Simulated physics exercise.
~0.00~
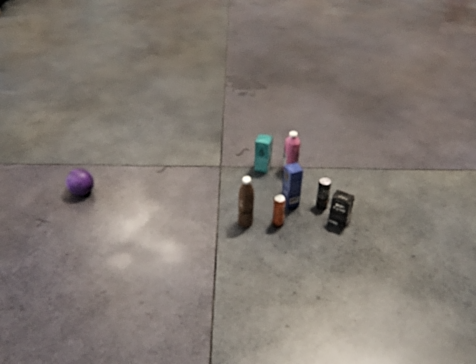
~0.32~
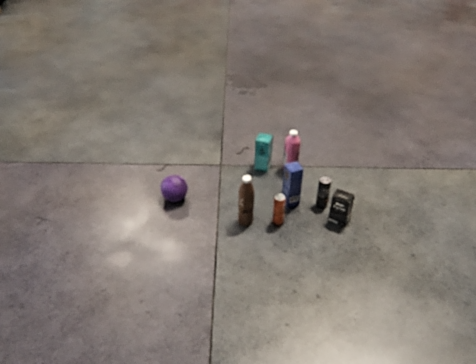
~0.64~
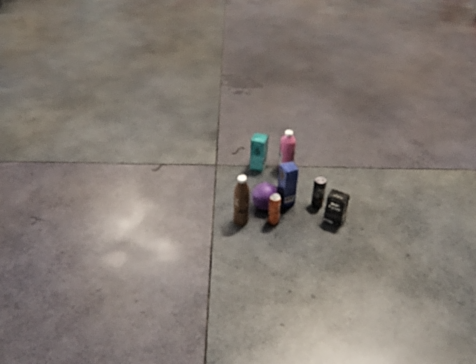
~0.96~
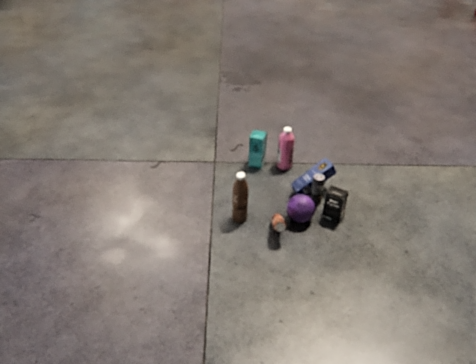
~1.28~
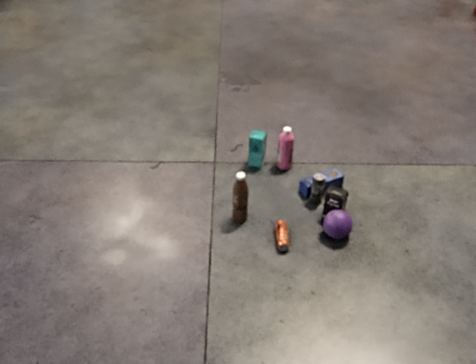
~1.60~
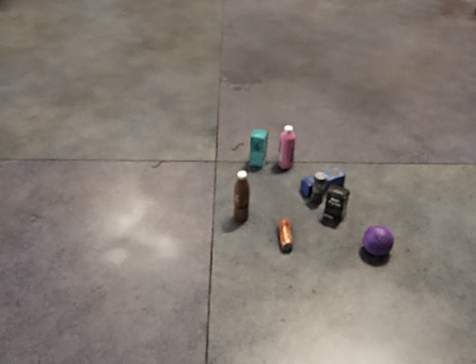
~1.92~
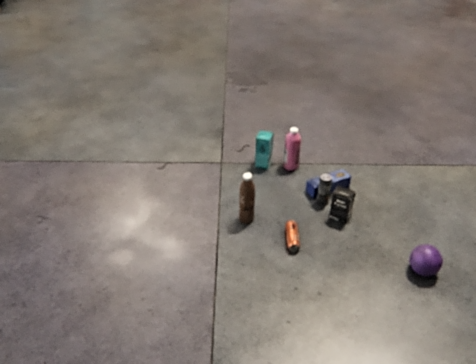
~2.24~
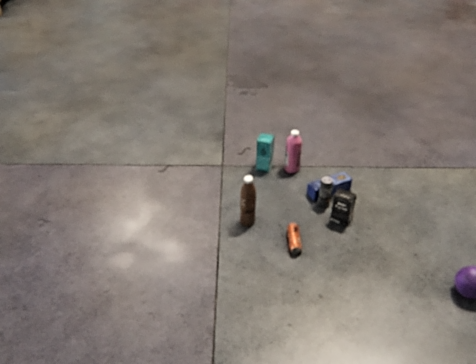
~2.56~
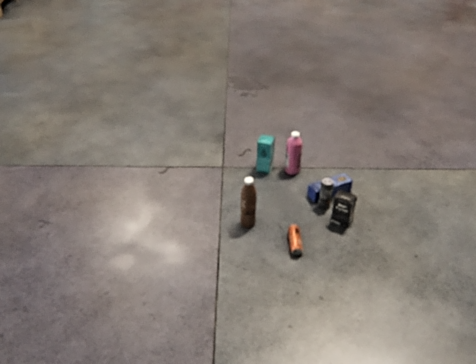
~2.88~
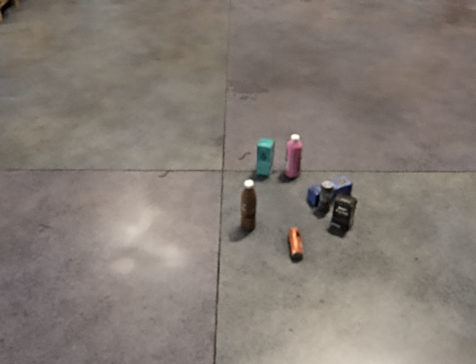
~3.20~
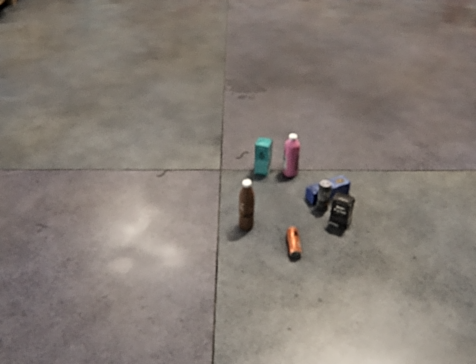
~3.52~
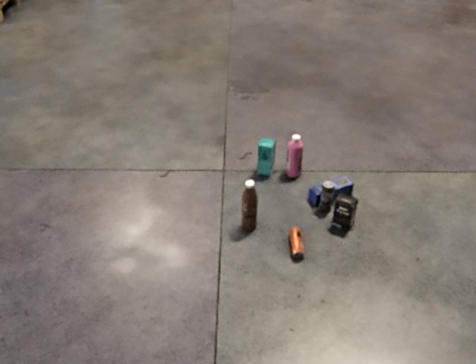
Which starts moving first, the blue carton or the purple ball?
The purple ball starts moving first, rolling in from the left while the blue carton is still standing in its place. The carton only moves later, once the ball has rolled in among the group.
